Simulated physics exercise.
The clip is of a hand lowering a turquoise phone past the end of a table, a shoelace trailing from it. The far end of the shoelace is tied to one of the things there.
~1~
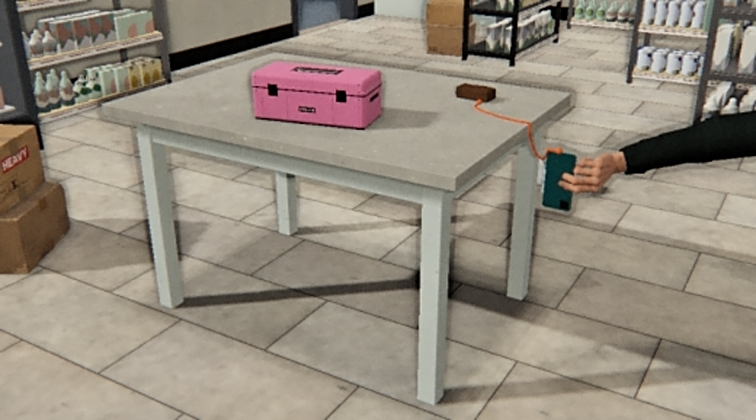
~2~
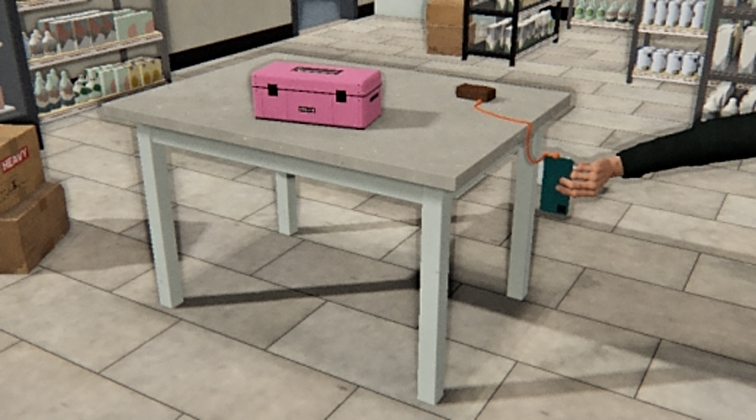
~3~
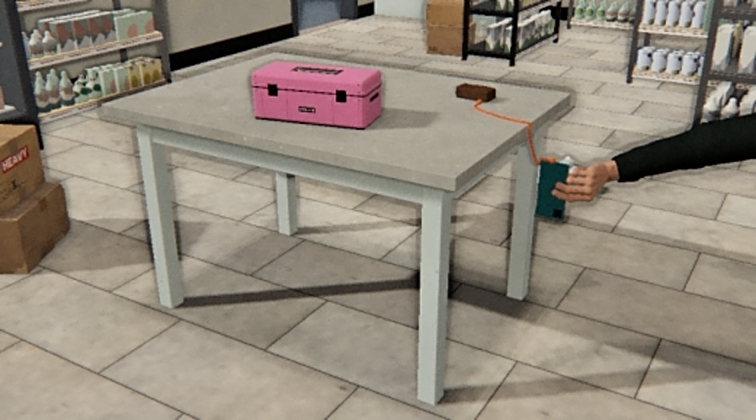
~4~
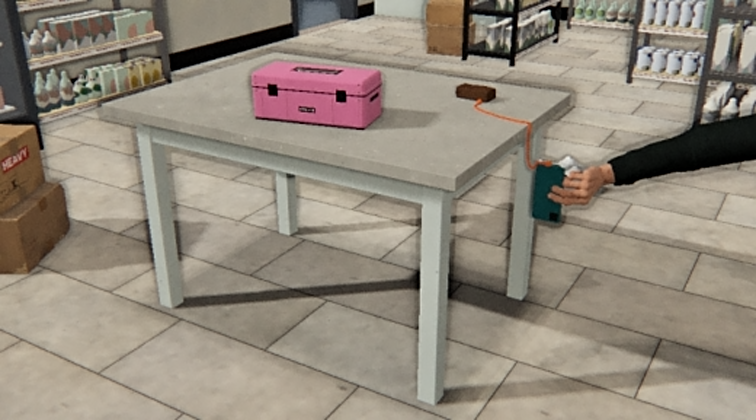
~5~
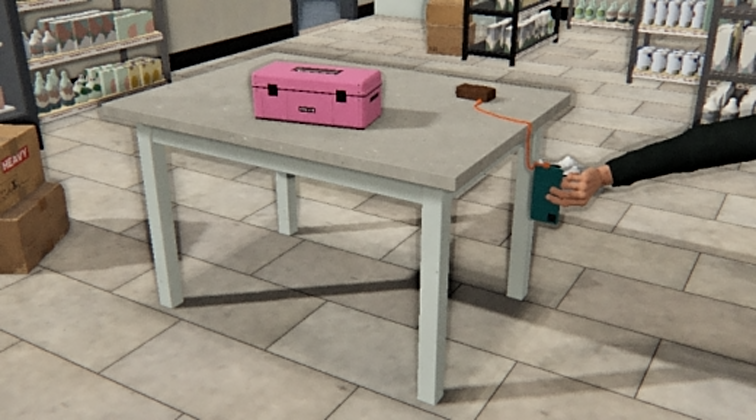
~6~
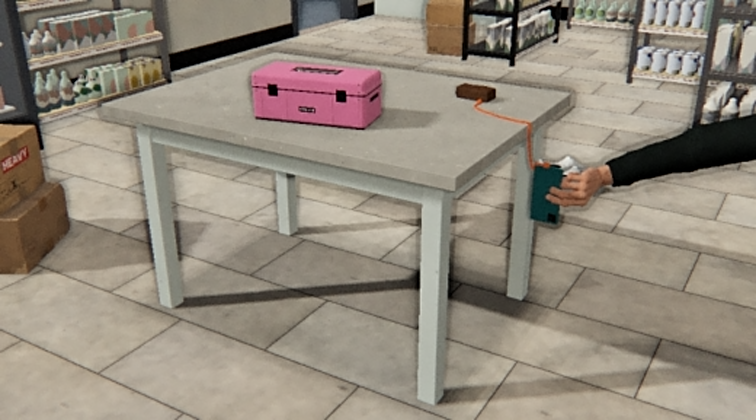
A turquoise phone, held by a hand reaching in from the right beside a table, shifts slightly left and down in small movements, then stays nearly still. An orange shoelace runs from it over the table's edge to a small brown sponge, which sits unmoving, as does the pink toolbox.
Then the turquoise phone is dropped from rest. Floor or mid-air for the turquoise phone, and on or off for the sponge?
As it turns out, the turquoise phone drops all the way, the sponge is dragged off.
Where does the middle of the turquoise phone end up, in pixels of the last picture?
Around (567, 333).
Then, 0.32 s on from there, phone off the ground near (534, 299); toolbox in place; sponge tugged along near (521, 109).
Then, 0.58 s on from there, phone on the floor near (565, 341); toolbox in place; sponge over the edge.
In the end, phone on the floor near (567, 333); toolbox in place; sponge down on the floor. The turquoise phone reaches the floor and the sponge gets pulled over the edge.
